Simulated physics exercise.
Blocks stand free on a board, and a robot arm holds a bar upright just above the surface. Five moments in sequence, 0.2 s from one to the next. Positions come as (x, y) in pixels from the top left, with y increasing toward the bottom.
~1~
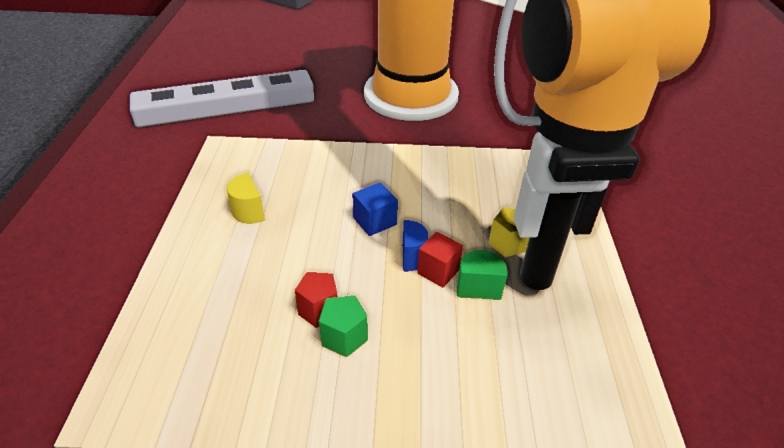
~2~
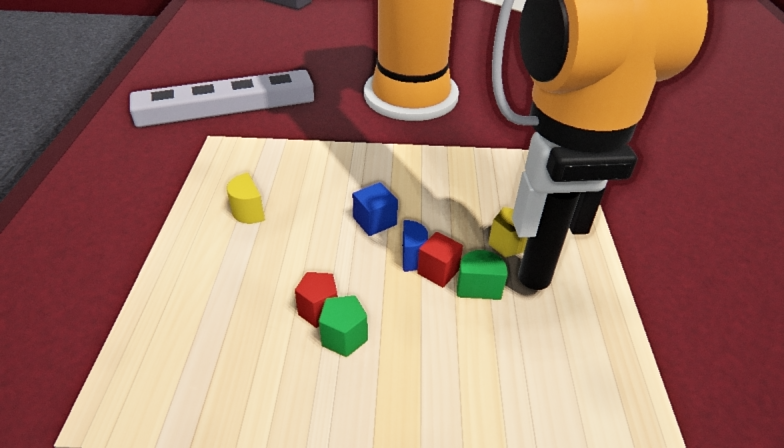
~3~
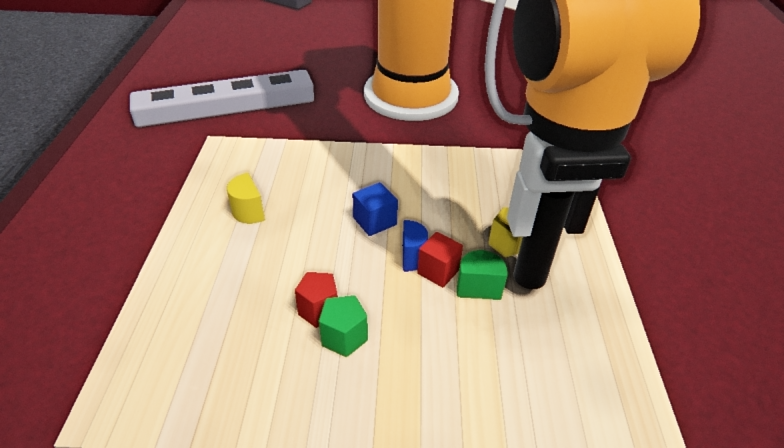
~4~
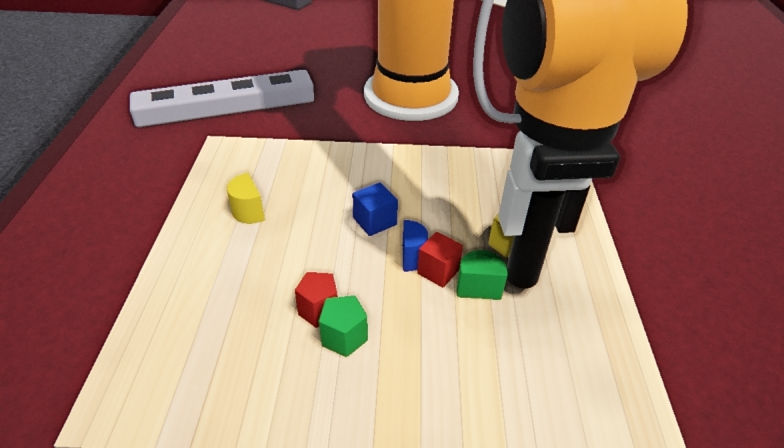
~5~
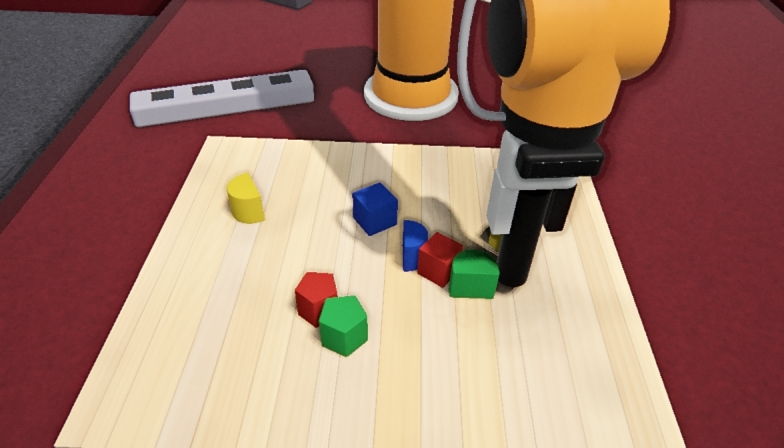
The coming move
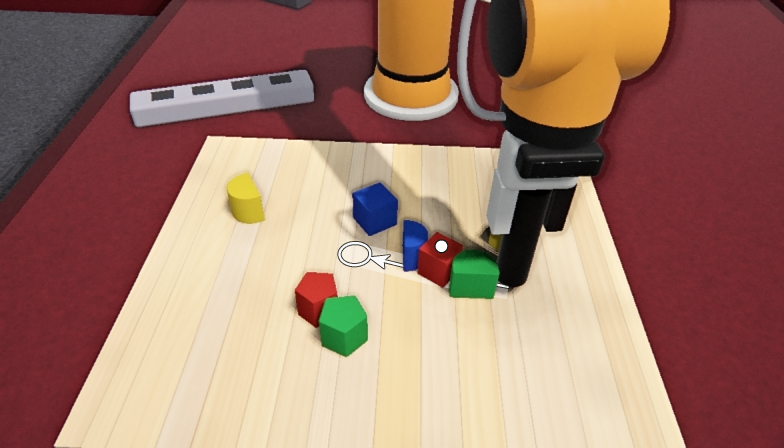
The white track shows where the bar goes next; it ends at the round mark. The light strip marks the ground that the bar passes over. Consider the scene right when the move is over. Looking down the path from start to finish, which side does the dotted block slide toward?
Moves left.
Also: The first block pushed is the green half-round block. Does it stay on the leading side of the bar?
When the path ends, it will lie beside or behind the bar.
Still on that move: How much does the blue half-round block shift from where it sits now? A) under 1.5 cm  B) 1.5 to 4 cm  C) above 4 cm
My pick is C.
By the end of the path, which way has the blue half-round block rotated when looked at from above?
Clockwise, from overhead.
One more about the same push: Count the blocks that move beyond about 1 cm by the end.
3 or more blocks.
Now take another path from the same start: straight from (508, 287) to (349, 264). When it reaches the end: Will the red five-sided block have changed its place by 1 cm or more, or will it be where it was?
The block stays on its spot.
The drawn path runs from (508, 287) directly to (355, 254); the dot is on the red square.
What follows on the original path. One third of the way, bar (456, 266); blue half-round block (403, 225), turned 25° clockwise; red square (420, 244), turned 20° clockwise; green half-round block (432, 272), turned 45° anticlockwise.
Two thirds of the way, bar (404, 254); blue half-round block (382, 215), turned 75° clockwise; red square (367, 238); green half-round block (421, 274), turned 75° anticlockwise.
At the end, bar (355, 242); blue square (374, 194); blue half-round block (380, 213), turned 75° clockwise; red square (324, 239), turned 65° anticlockwise; green half-round block (421, 274), turned 75° anticlockwise.
